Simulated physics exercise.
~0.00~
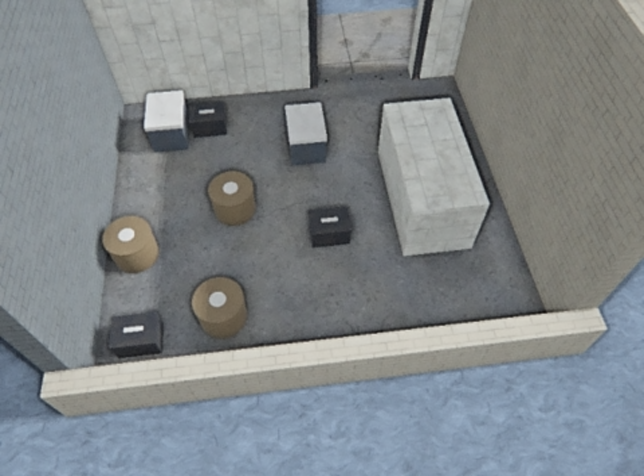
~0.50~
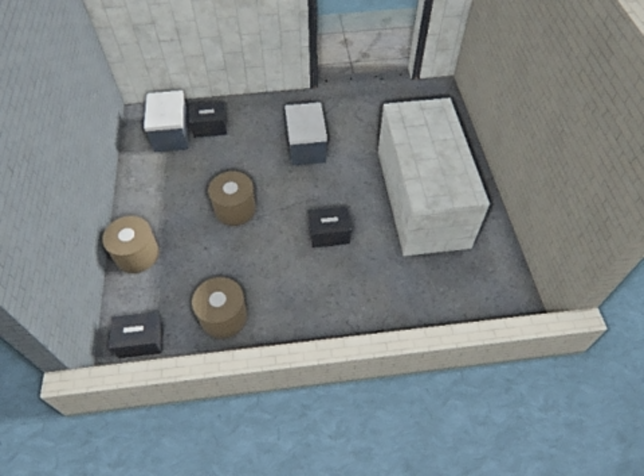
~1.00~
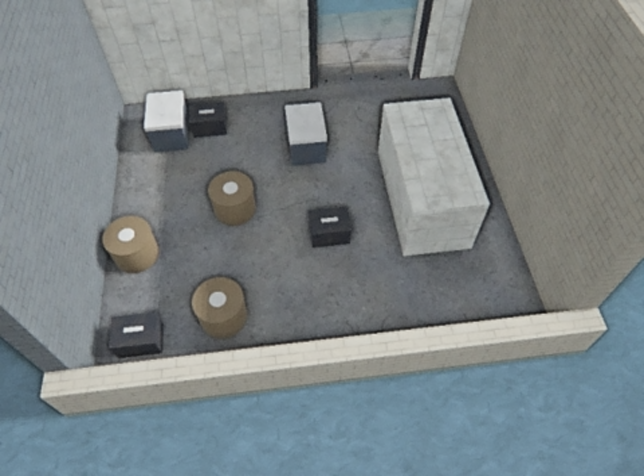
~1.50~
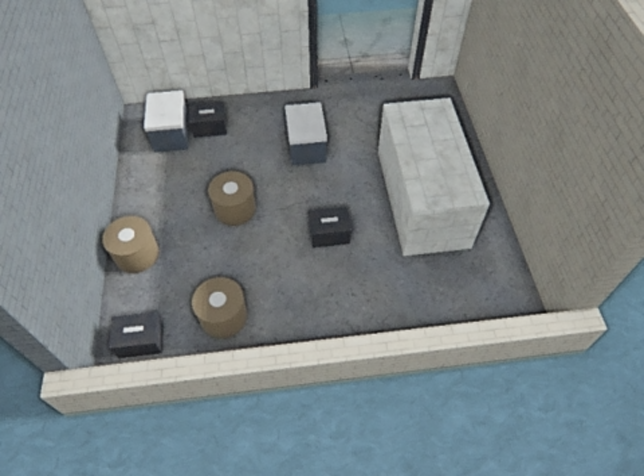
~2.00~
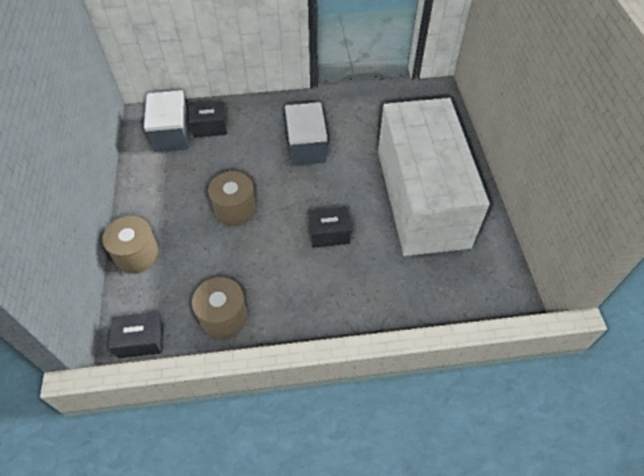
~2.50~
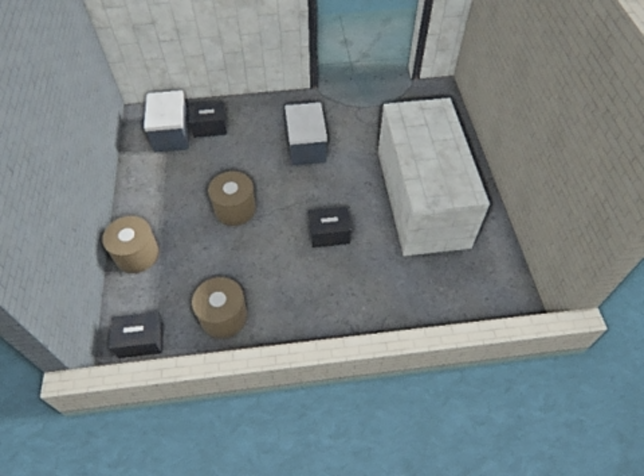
The clip opens on a high view of a small walled room holding round brown tubs, dark boxes, pale-topped boxes and a large pale block, all standing still. Bluish water gradually covers the tiled doorway at the back, then a little spreads just inside, while nothing in the room moves.
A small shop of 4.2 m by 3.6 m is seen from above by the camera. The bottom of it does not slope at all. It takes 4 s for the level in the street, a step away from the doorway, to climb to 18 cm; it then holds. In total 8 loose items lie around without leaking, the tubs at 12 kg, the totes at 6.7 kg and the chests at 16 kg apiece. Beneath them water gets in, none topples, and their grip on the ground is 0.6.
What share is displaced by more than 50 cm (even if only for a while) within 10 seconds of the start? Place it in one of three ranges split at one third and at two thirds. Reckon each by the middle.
Range: The lowest, under a third.
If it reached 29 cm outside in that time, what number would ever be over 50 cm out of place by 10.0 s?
In that case 6 of them.
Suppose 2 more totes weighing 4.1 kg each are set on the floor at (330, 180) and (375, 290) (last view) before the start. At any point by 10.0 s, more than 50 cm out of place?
In turn: Beyond the mark, beyond the mark.
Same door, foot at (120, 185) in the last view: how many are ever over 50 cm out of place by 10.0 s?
The count would be 4.
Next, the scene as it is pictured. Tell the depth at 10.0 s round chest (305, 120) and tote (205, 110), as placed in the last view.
Close to 5 and 2 centimetres.
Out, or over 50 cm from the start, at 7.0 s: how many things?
Answer: 1.
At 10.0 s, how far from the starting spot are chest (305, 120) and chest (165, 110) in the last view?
In that order: 60 cm, 0 cm.
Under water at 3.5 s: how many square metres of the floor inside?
I'd estimate close to 2.0 m2.
After 3.5 s 0 of 8 are over 50 cm from their spots; 0 afloat.
After 4.5 s 0 of 8 are over 50 cm from their spots; 0 afloat.
After 7.0 s 1 of 8 are over 50 cm from their spots; 0 afloat.
After 10.0 s 2 of 8 are over 50 cm from their spots, and 2 have been at some point; 3 afloat.
